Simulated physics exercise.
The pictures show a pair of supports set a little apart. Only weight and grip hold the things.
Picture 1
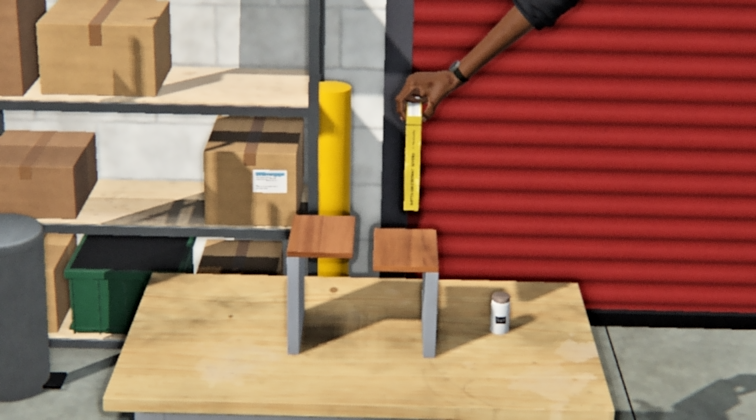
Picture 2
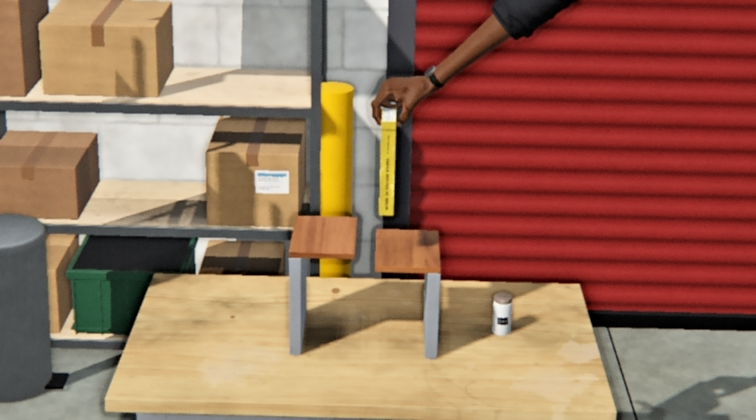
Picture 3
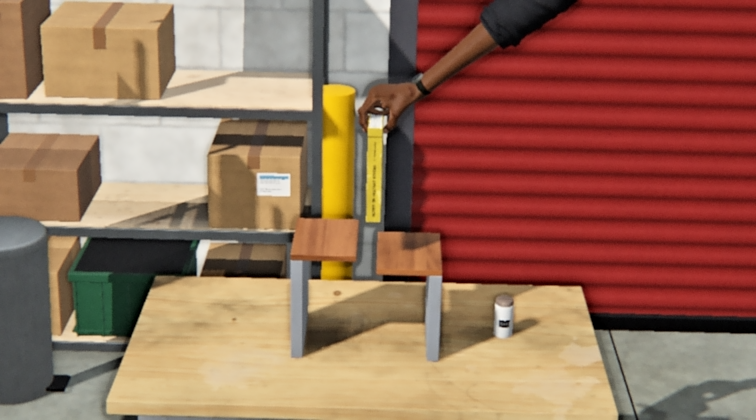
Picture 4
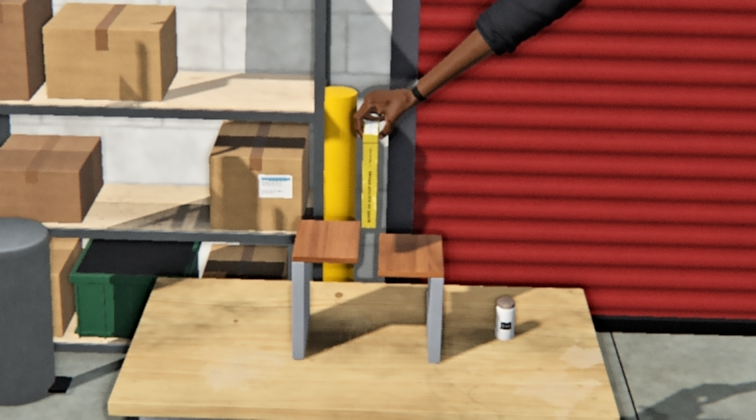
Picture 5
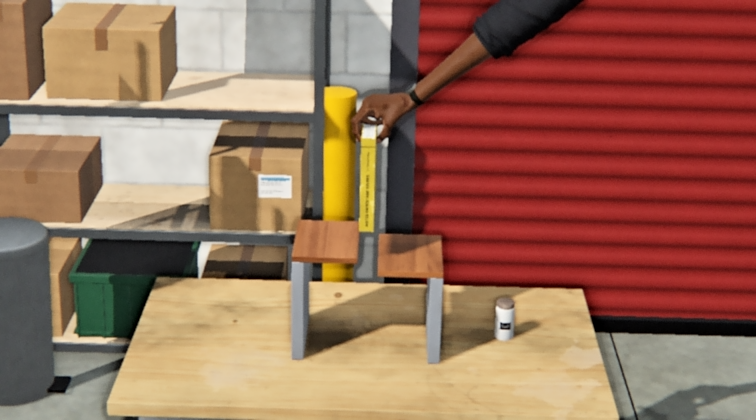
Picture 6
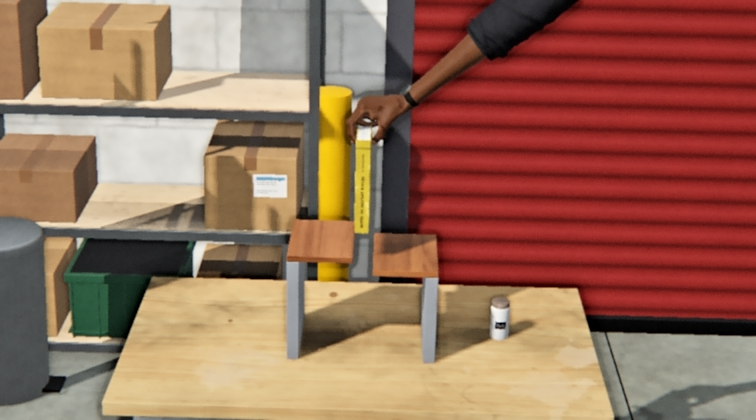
A hand reaching in from the upper right grips a narrow yellow book upright by its top, above a pale wooden table before shelves of cardboard boxes and a red roller door. Two grey supports with brown wooden tops stand slightly apart, a white shaker to their right and a yellow post behind. The hand carries the book leftward and slightly down over the gap, then holds it nearly still, while the view shakes slightly.
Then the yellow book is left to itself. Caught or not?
The book drops through.
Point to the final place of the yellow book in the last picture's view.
At about (361, 298).
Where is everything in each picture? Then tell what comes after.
Being brought over the gap; yellow book (413, 153); white shaker (500, 313), in the first picture.
Being brought over the gap; yellow book (388, 158); white shaker (502, 314), in the second picture.
Being brought over the gap; yellow book (375, 164); white shaker (504, 317), in the third picture.
Being brought over the gap; yellow book (371, 170); white shaker (506, 319), in the fourth picture.
Held still over the gap; yellow book (368, 174); white shaker (505, 319), in the fifth picture.
Held still over the gap; yellow book (364, 176); white shaker (500, 318), in the sixth picture.
Then, 0.20 s after the last picture, yellow book slid a little near (363, 194).
Then, 0.30 s after the last picture, yellow book slid about its own width near (362, 249).
Then, 0.40 s after the last picture, yellow book slid well along near (361, 296).
At rest, moved from the start, yellow book; white shaker in place. Seen from the same camera at the end, yellow book near (361, 298). The book goes down the gap.
